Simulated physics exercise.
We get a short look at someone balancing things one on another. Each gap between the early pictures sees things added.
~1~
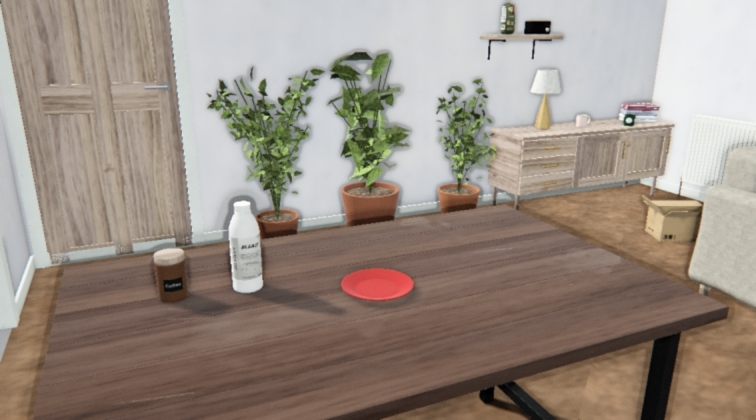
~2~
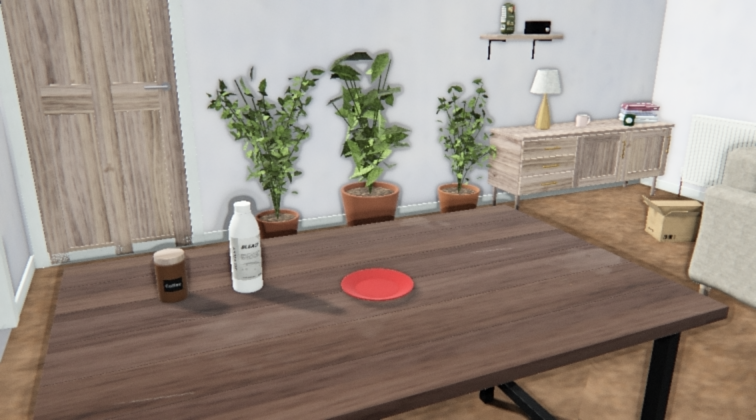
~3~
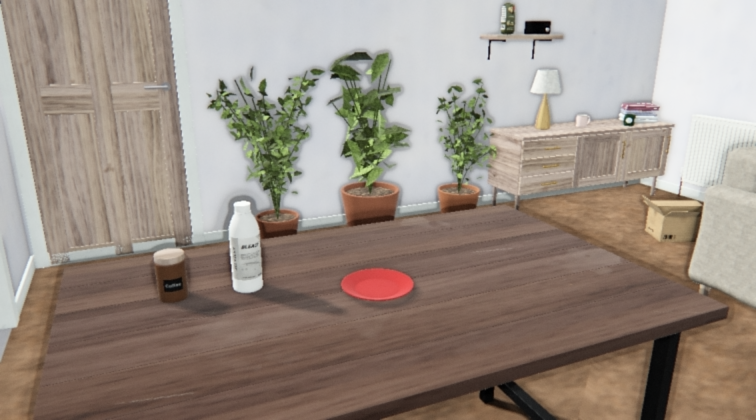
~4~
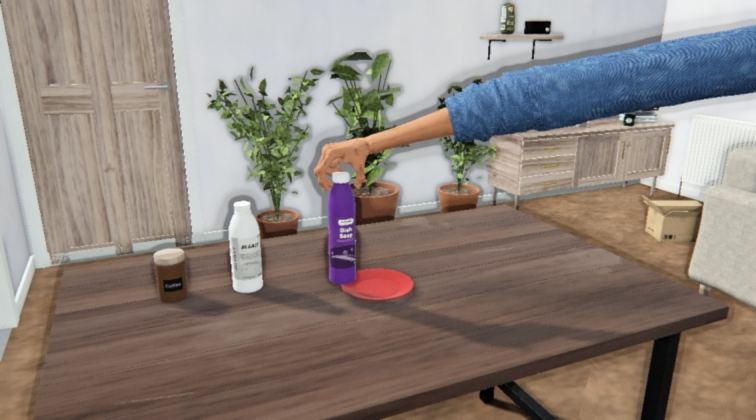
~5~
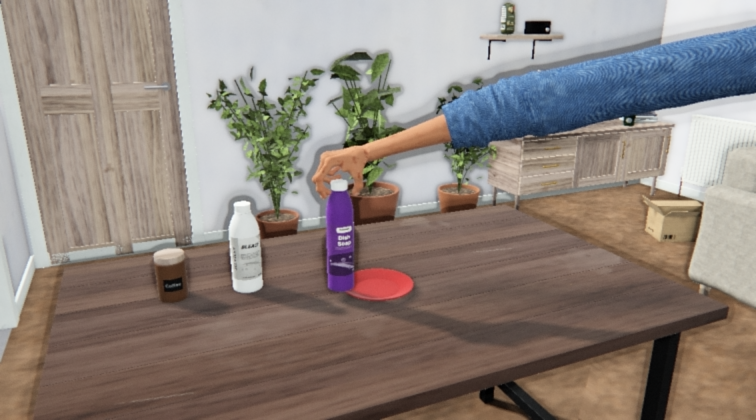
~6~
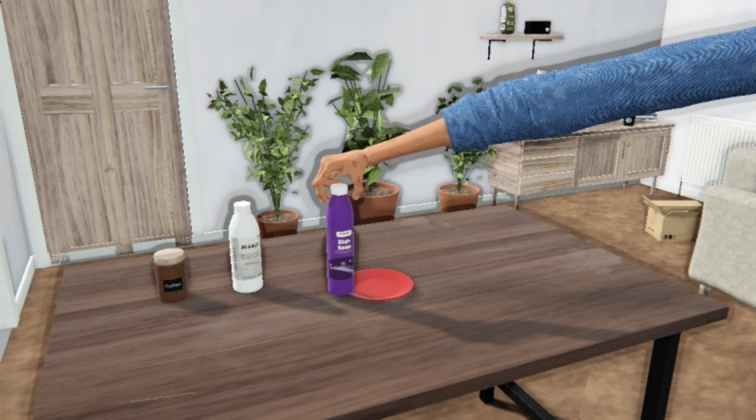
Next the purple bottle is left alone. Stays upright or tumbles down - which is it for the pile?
The pile tumbles down.
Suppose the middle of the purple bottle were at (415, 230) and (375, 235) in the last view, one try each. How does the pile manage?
On the first release the pile caves in, while on the second it stays intact.
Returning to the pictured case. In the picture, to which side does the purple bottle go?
Direction of travel: Leftward.
Then, 0.40 s on from there, purple bottle turned 18° from how it was put near (324, 246).
Then, 0.50 s on from there, purple bottle turned 41° from how it was put near (304, 257).
Then, 0.60 s on from there, purple bottle now fallen.
Then, 0.70 s on from there, things are still on the move.
In the end, fallen, purple bottle; the other 3 unmoved. At the end, from the last picture's camera, purple bottle near (272, 297). The pile comes apart.
